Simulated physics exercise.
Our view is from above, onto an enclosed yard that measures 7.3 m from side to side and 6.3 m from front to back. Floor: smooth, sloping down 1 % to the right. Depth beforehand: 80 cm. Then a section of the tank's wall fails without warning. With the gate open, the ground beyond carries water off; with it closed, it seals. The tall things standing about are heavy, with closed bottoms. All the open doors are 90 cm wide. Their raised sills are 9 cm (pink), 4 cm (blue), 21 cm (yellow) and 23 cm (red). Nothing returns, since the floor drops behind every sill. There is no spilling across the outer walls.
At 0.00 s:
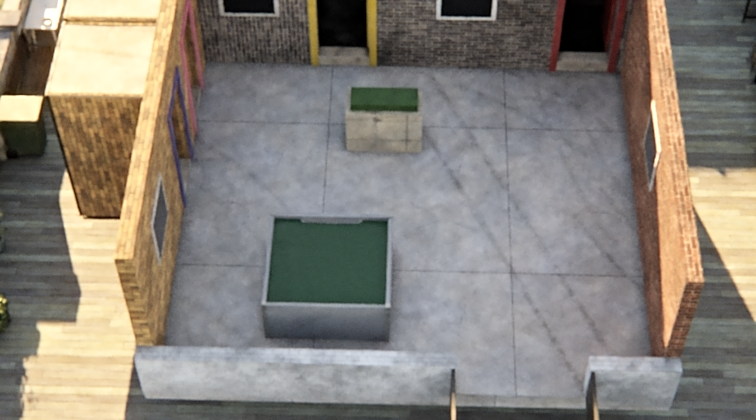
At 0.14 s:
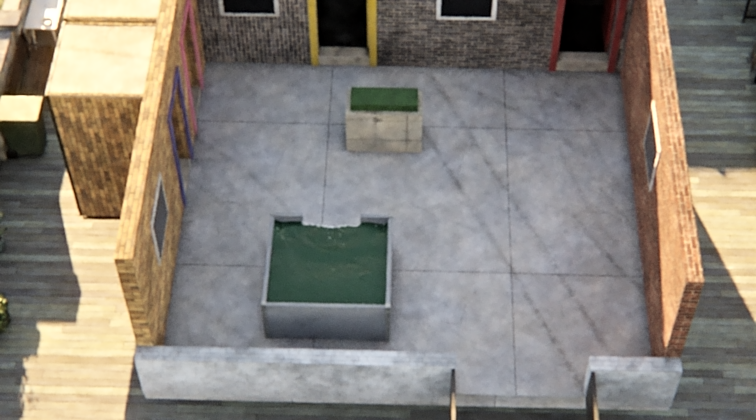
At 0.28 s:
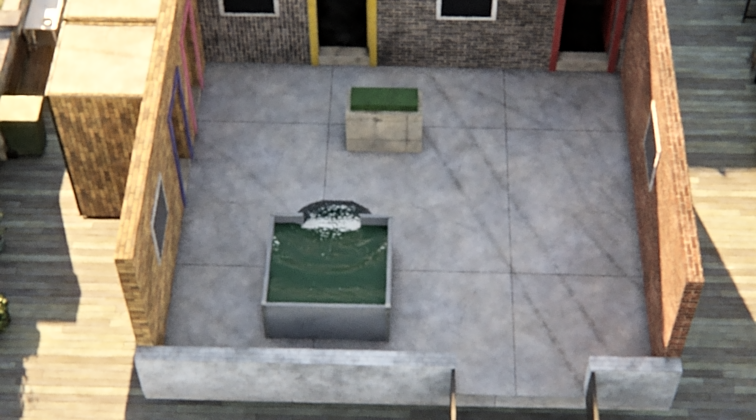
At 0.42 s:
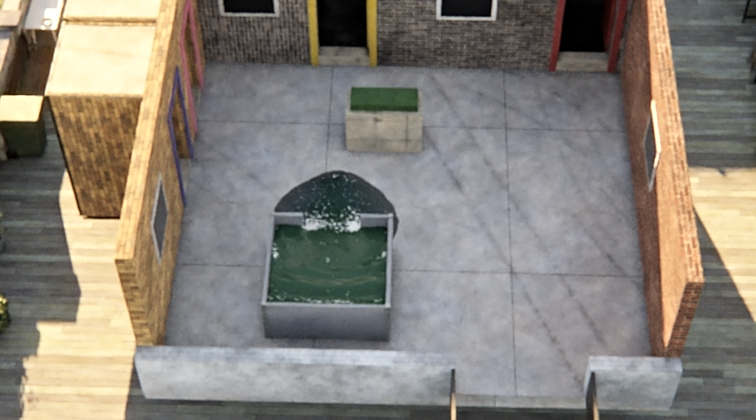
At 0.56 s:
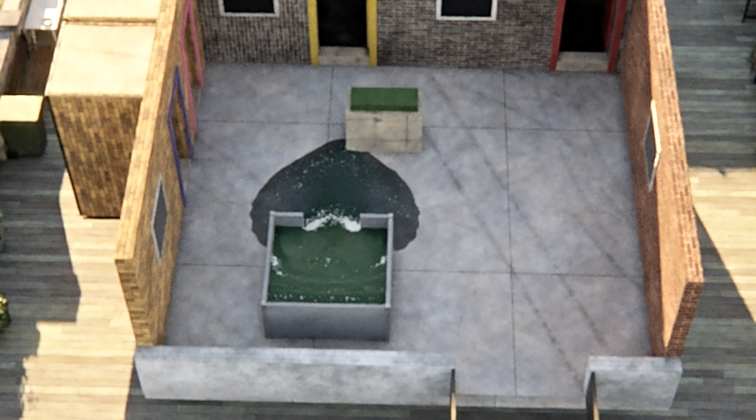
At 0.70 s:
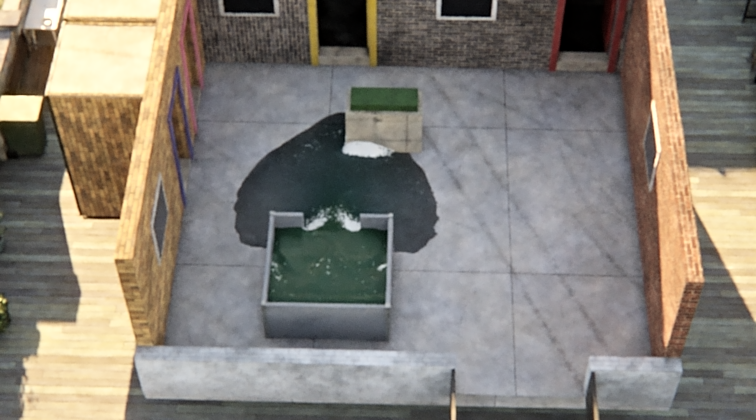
In a walled yard seen from above, dark green water broke through the far side of a square tank, fanned out across the grey floor and reached a grass-topped block, foaming white against it.
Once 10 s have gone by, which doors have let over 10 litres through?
At the end, at the pink door the amount will overshoot the limit; at the blue door the amount will overshoot the limit; at the yellow door the amount will not overshoot the limit; at the red door the amount will not overshoot the limit.
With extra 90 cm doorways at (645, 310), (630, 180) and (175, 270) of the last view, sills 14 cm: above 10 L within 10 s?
Less, less, less.
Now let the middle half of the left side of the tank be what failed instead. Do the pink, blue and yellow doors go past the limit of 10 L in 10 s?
Outcomes - pink: Not exceeded, blue: Exceeded, yellow: Not exceeded.
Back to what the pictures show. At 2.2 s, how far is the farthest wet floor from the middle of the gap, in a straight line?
I'd say close to 5.4 m.
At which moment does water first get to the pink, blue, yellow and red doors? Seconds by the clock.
Pink: 1.6 s; blue: 1.3 s; yellow: 1.0 s; red: 2.6 s.
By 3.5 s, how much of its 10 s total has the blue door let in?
Share: ~ 15 %.
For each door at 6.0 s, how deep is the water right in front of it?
Centimetres: Pink 8 / blue 7 / yellow 13 / red 12.
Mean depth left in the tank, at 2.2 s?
40 cm.
After 1.4 s water covers 30 % of the floor and is deepest (36 cm) near (328, 238); pink door not reached, blue door 2 cm at the sill, 0 L in, yellow door 17 cm at the sill, 0 L in, red door not reached.
After 2.2 s water covers 40 % of the floor and is deepest (38 cm) near (206, 63); pink door 11 cm at the sill, 1 L in, blue door 5 cm at the sill, 2 L in, yellow door 15 cm at the sill, 2 L in, red door not reached.
After 3.5 s water covers 55 % of the floor and is deepest (22 cm) near (286, 87); pink door 16 cm at the sill, 23 L in, blue door 3 cm at the sill, 4 L in, yellow door 10 cm at the sill, 2 L in, red door 9 cm at the sill, 0 L in.
After 6.0 s water covers 70 % of the floor and is deepest (14 cm) near (344, 161); pink door 8 cm at the sill, 40 L in, blue door 7 cm at the sill, 20 L in, yellow door 13 cm at the sill, 2 L in, red door 12 cm at the sill, 0 L in.
After 10.0 s water covers 90 % of the floor and is deepest (13 cm) near (649, 384); pink door 4 cm at the sill, 40 L in, blue door 4 cm at the sill, 27 L in, yellow door 7 cm at the sill, 2 L in, red door 8 cm at the sill, 0 L in.
